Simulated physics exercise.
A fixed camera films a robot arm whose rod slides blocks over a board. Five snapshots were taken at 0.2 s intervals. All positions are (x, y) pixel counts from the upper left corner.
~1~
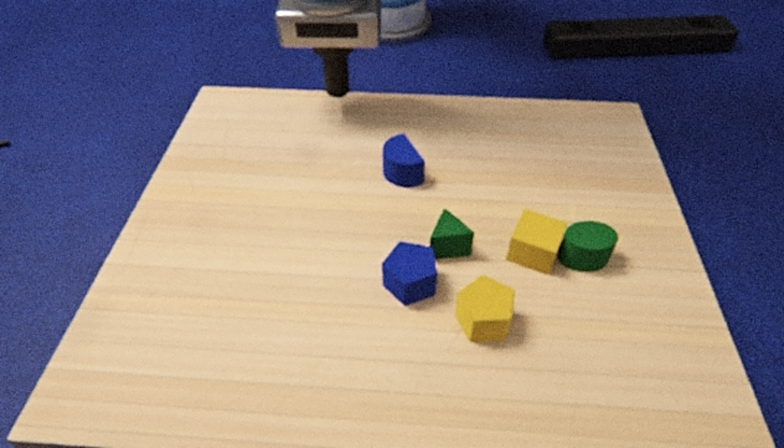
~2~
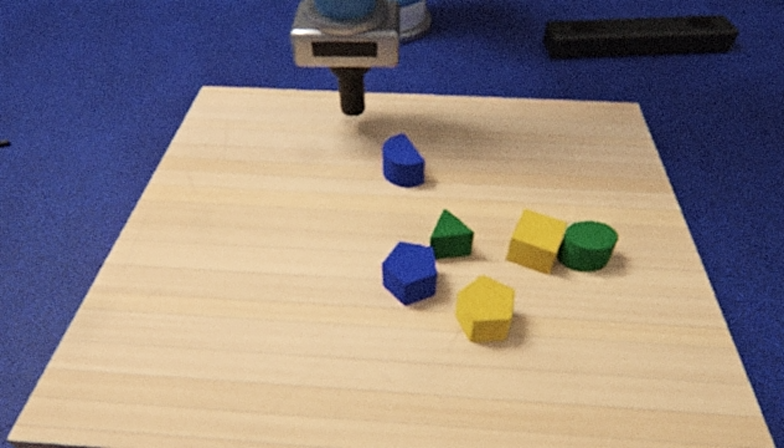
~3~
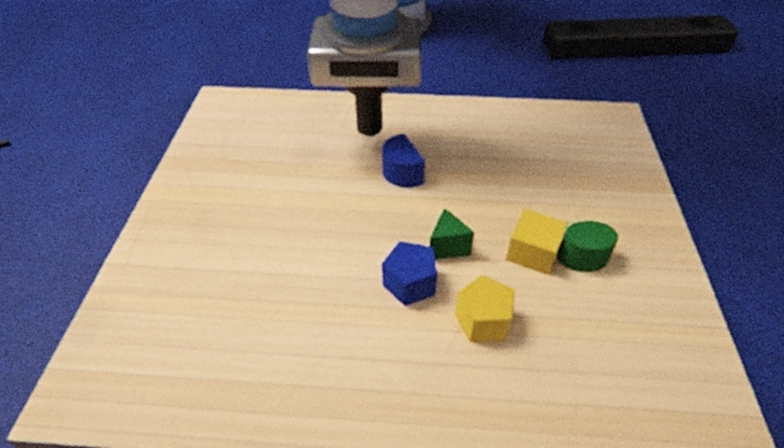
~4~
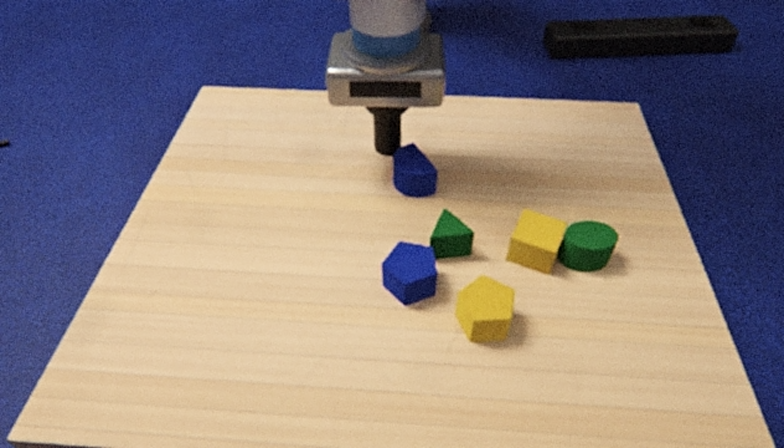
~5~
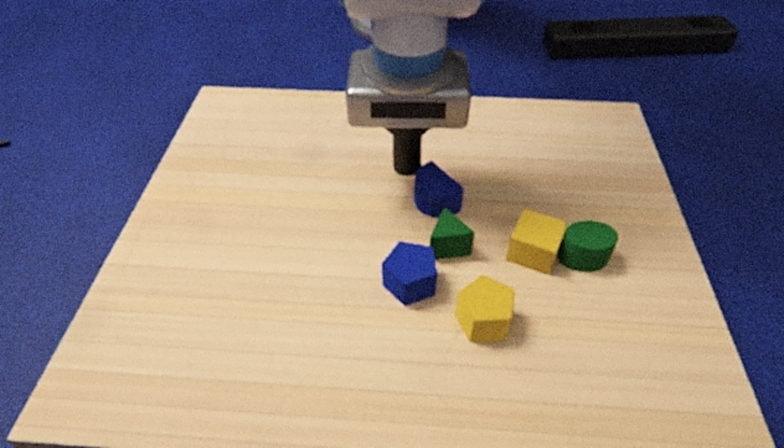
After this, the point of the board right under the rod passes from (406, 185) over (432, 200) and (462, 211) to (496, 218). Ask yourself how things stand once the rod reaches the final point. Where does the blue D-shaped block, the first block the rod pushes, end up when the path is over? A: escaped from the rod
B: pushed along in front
I choose A.
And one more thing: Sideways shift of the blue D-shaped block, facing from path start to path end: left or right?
With start-to-end as forward, it shifts right.
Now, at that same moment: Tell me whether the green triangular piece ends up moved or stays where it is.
In the end it has not been moved.
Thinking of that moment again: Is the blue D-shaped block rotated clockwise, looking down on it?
Yes
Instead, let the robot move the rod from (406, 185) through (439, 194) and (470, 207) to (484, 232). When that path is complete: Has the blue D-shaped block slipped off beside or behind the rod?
I expect not.
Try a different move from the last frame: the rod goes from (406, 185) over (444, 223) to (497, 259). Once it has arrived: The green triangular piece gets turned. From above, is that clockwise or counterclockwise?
The answer is clockwise.
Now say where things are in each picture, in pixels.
Rod tip (338, 92); block tops, blue D-shaped block (401, 150); green triangular piece (450, 225); yellow square block (540, 229); green oval (592, 234), in the first picture.
Rod (353, 110); blocks unchanged, in the second picture.
Rod (370, 129); blocks unchanged, in the third picture.
Rod (388, 149); blue D-shaped block (413, 160), in the fourth picture.
Rod (407, 168); blue D-shaped block (436, 179); green triangular piece (450, 225); yellow square block (540, 229); green oval (592, 234), in the fifth picture.
The first path, step by step. One third of the way, rod (433, 183); blue D-shaped block (463, 196).
Two thirds of the way, rod (465, 195); blue D-shaped block (489, 212), turned 30° clockwise.
At the end, rod (499, 202); blue D-shaped block (507, 224), turned 65° clockwise; green triangular piece in place; yellow square block (547, 234); green oval (599, 237).
